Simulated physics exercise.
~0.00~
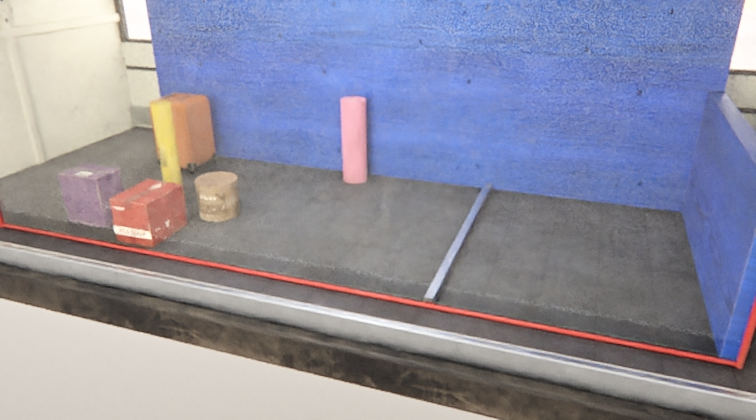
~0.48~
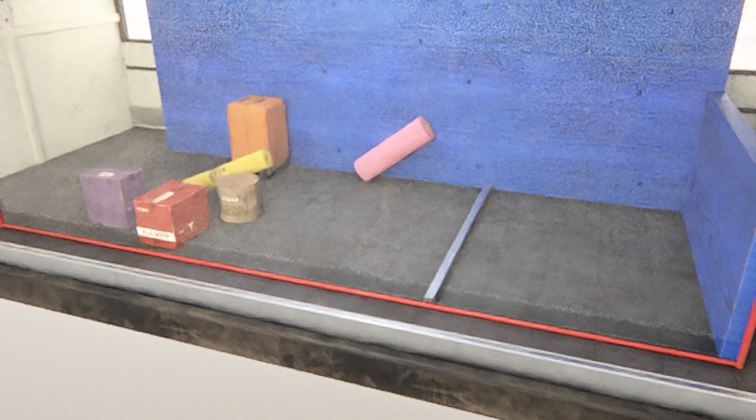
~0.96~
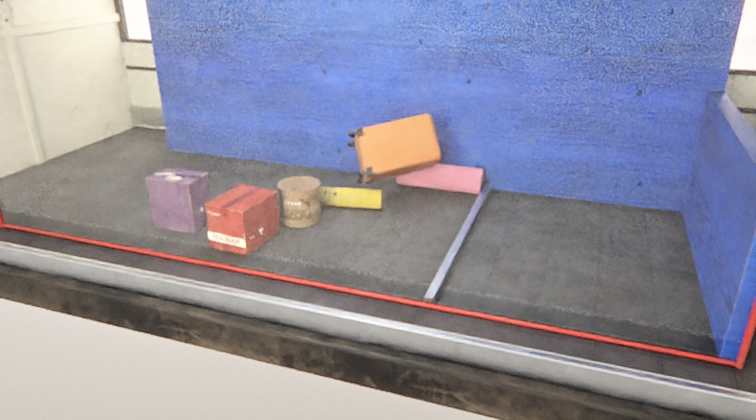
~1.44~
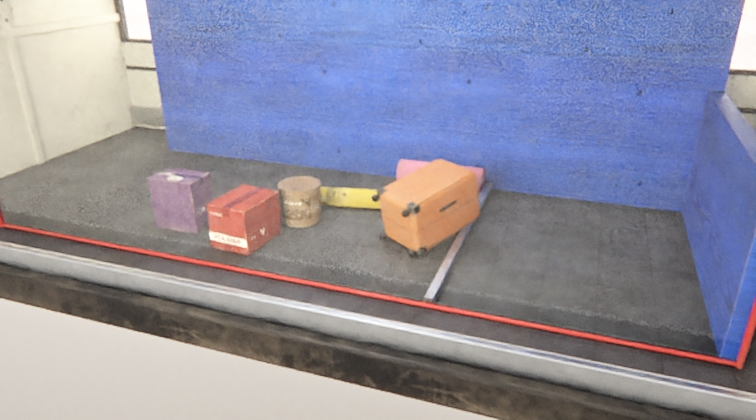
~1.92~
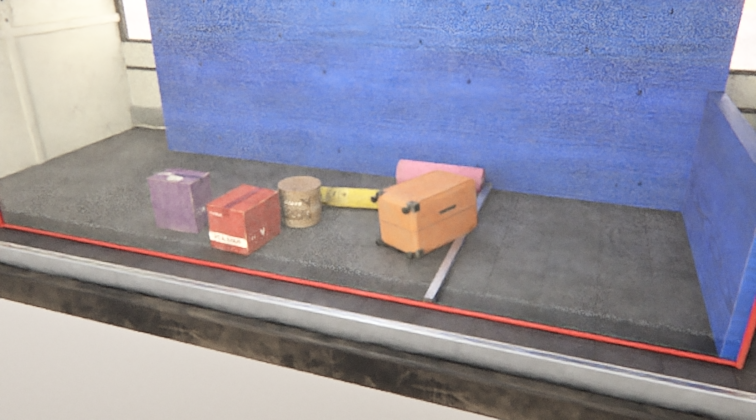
To begin with, a yellow roll and an orange wheeled case stand at the left of a dark floor, near a purple pack, a red carton and a brown bucket, while a pink roll stands alone by the blue back wall. Everything starts shifting right, and both rolls topple. The case travels farthest, tipping over above the fallen pink roll beside the floor bar, as the pack, carton and bucket slide a shorter way. The case then drops forward onto its side by the bar. Finally, everything lies still, with the pink roll behind the case.
